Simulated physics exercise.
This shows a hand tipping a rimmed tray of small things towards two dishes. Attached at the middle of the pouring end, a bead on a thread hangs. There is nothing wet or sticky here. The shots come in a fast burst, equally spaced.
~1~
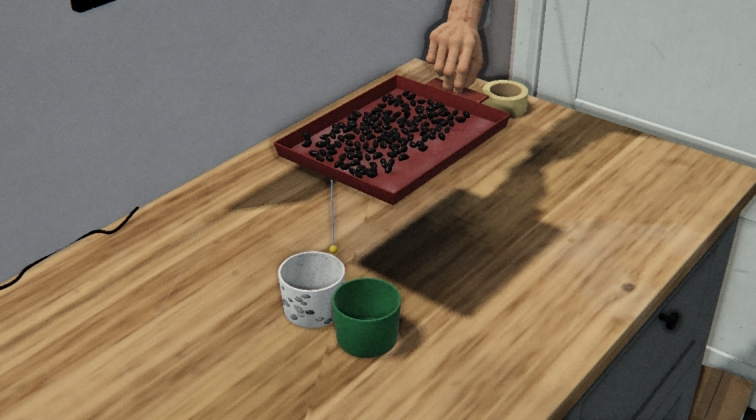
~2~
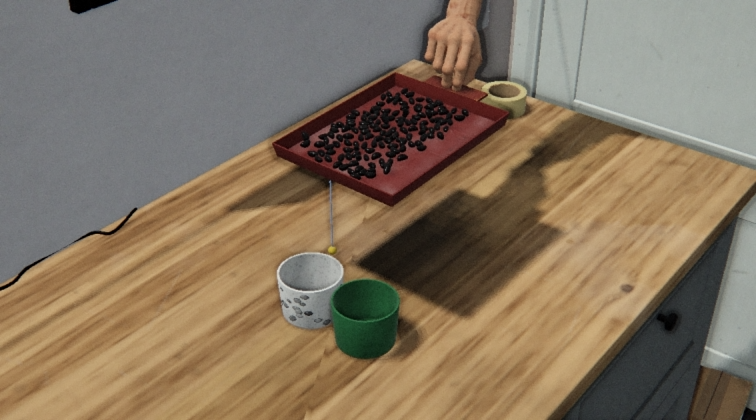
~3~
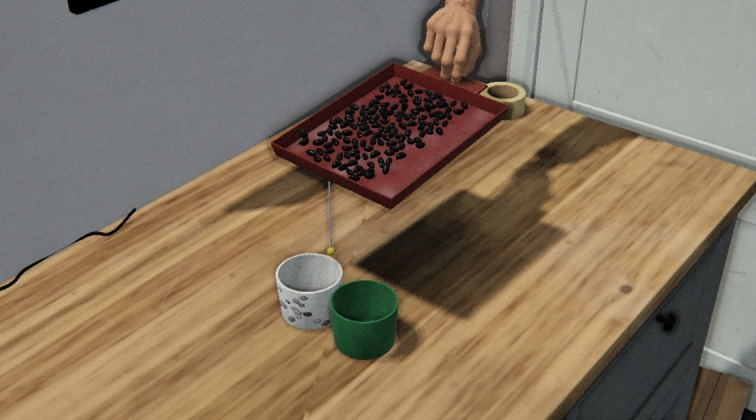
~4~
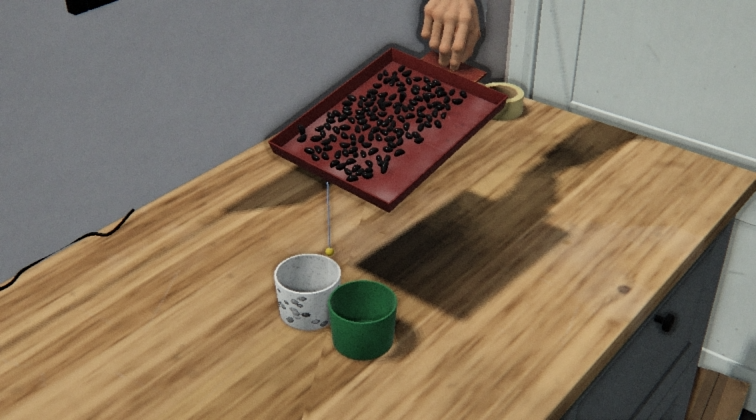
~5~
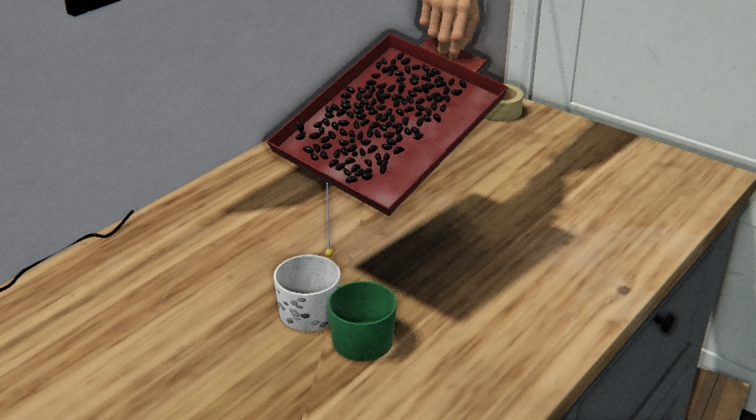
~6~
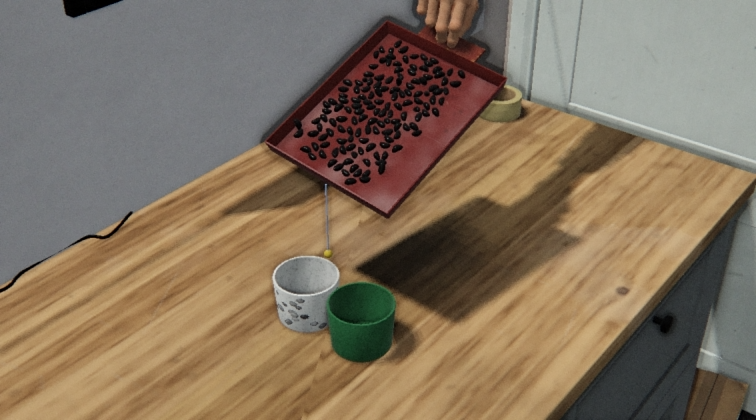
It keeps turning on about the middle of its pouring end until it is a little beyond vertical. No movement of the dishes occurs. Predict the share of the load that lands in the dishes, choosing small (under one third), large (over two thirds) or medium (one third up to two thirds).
Medium.
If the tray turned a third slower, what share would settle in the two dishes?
Roughly 60 percent.
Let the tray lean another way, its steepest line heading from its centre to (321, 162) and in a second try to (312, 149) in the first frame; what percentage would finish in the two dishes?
In turn some 20 and 10 per cent.
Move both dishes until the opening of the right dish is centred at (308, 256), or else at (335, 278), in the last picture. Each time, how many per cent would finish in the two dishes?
Roughly 0% first, roughly 20% second.
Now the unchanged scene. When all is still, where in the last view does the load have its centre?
It settles centred around (364, 337).
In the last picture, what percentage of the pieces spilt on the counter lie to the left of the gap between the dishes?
Left share: Close to 30 %.
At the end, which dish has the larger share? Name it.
That one is the one on the right.
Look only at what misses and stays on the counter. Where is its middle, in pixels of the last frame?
It's centred at about (390, 333).
Shortly afterwards, tray tipped steeply; all but a few on the tray; a little in the air.
Next, tray tipped past a quarter turn; the bulk on the tray; a little in the right dish; only a few in the left dish; a little outside both; a little in the air.
Some moments later, tray tipped past a quarter turn; near half in the right dish; a little in the left dish; near a third outside both.
In the end, tray tipped past a quarter turn; near half in the right dish; a little in the left dish; near a third outside both.
